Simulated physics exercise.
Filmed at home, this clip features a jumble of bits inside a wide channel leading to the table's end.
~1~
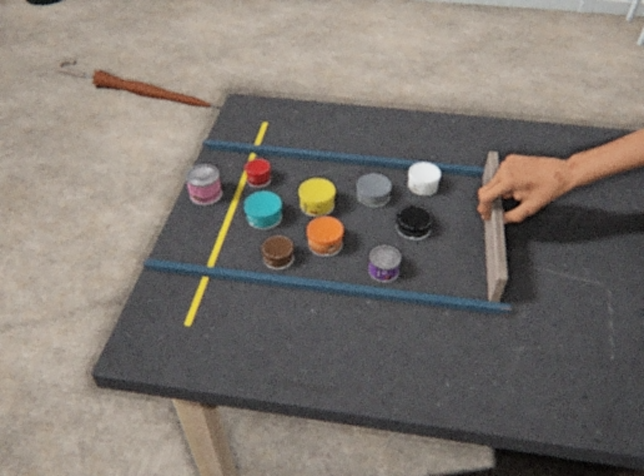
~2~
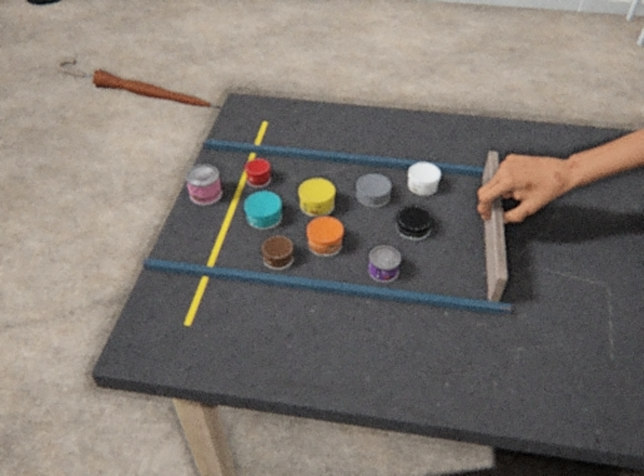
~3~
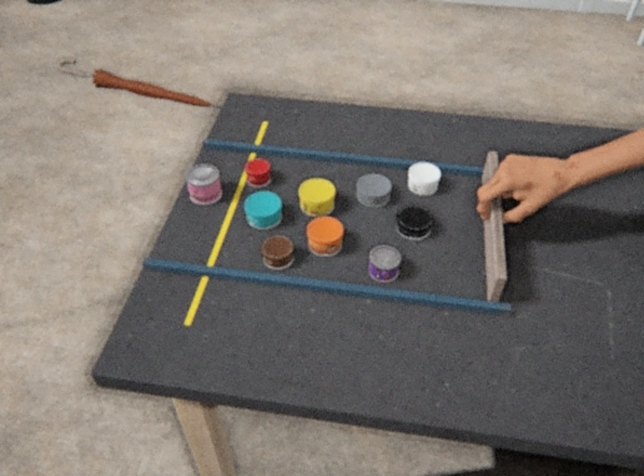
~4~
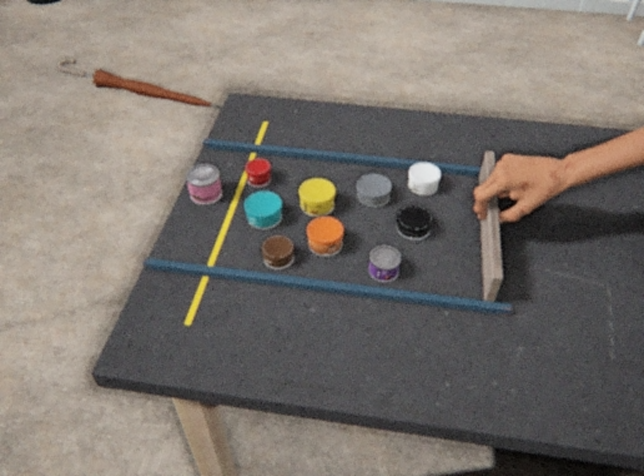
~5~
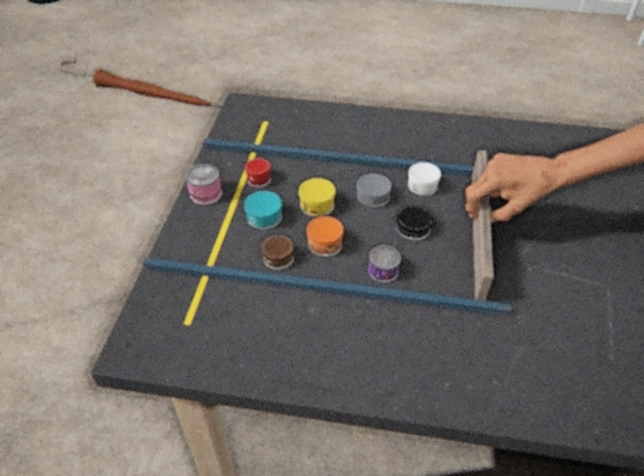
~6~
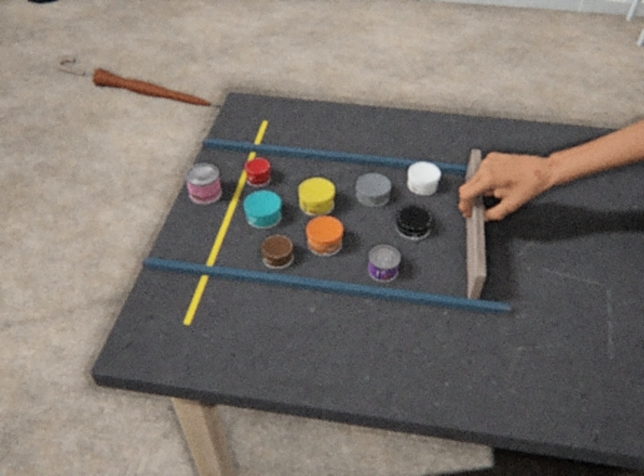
We see colourful small pots spread between two blue strips on a dark tabletop, with a yellow line across the left end, as a hand first holds a wooden board still, then slides it slightly left while the pots stay put.
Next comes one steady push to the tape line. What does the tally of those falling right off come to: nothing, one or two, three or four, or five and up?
You'd see one or two of the bits go off the end there.
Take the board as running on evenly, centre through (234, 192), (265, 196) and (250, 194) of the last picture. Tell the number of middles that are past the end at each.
Per position: 1 / 0 / 1.
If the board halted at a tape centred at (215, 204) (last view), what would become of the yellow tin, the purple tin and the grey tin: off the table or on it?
In short: Yellow tin gone, purple tin safe, grey tin safe.
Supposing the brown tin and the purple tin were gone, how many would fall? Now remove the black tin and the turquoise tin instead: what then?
The first count is 1 and the second is 0.
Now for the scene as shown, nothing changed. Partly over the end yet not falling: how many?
In total, 2 of them.
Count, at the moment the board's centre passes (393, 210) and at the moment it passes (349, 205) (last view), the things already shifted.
Tally: First 4; then 6.
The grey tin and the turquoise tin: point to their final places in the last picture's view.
First at (225, 176); second at (180, 208).
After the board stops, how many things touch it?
It touches 5.
Early on, none off yet; pink pot at rest near (204, 184); red tin at rest near (258, 172); turquoise tin at rest near (263, 210).
A while later, none off yet; pink pot at rest near (204, 184); red tin at rest near (258, 172); turquoise tin travelled a little near (248, 214).
Finally, the number that fall off is one or two; lost, pink pot.
